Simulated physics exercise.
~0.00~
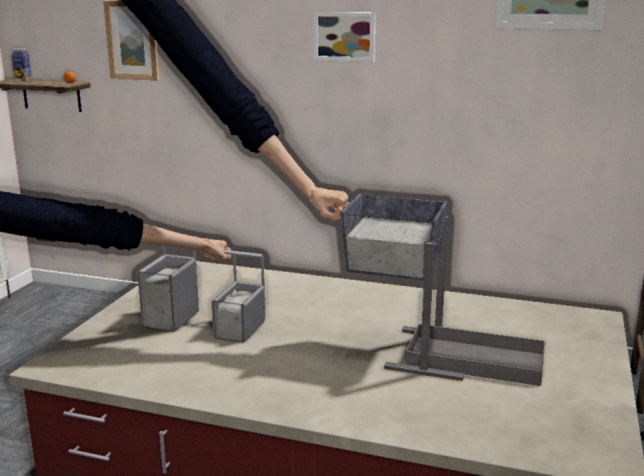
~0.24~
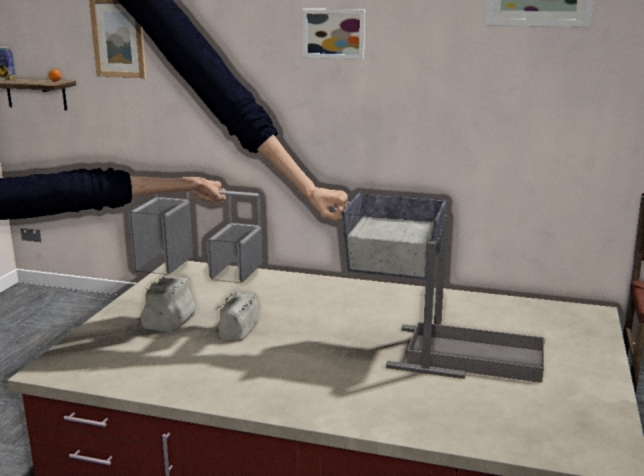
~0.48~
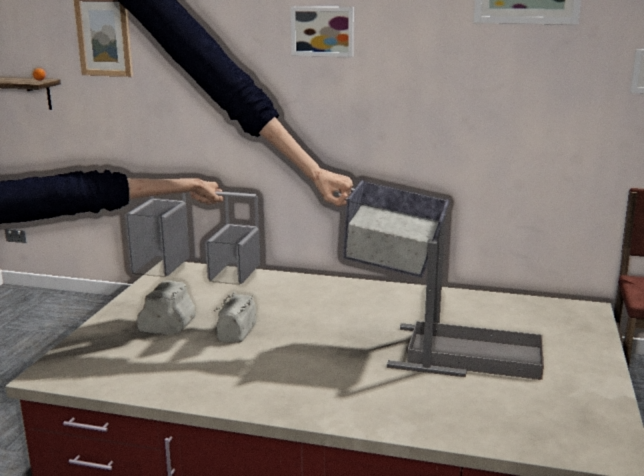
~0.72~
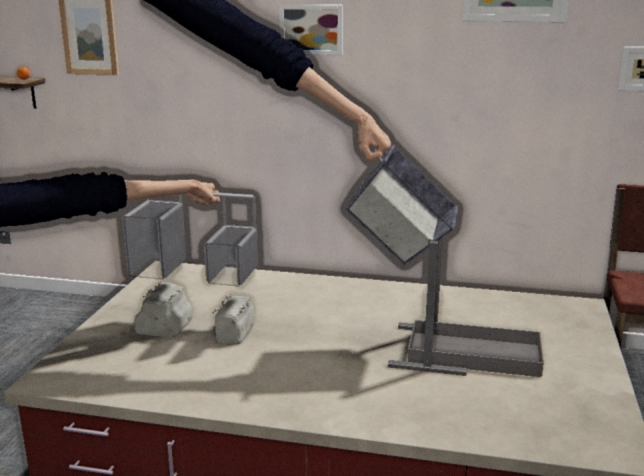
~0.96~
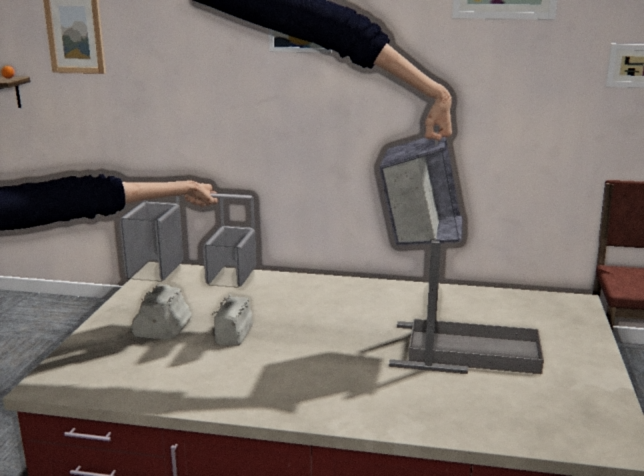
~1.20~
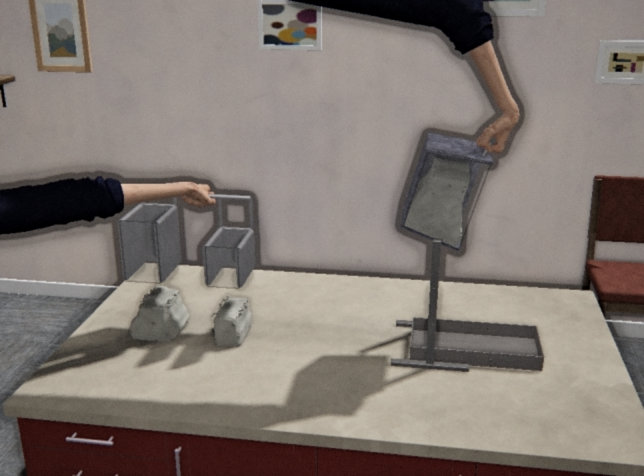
Two open metal holders were lifted off a pair of grey blocks on a counter, which sagged slightly, and then another hand swung a hinged tub of grey paste up and over to the right.
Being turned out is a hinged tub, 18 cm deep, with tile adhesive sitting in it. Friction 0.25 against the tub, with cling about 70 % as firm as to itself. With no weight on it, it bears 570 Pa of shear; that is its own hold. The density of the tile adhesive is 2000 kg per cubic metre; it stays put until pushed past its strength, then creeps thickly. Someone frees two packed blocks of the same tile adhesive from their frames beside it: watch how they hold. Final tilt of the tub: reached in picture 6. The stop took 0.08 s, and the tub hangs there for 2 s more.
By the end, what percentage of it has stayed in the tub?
Some 4 per cent has stayed in the tub.
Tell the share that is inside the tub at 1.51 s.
About 30 %.
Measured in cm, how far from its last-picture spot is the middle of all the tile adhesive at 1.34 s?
The distance comes to some 9 cm.
After 1.34 s, the tub is at 105 degrees and holds 62 %.
After 1.51 s, the tub is at 105 degrees and holds 28 %.
After 1.68 s, the tub is at 105 degrees and holds 15 %.
After 1.85 s, the tub is at 105 degrees and holds 4 %.
After 3.20 s, at the end, the tub is at 105 degrees and holds 4 %.
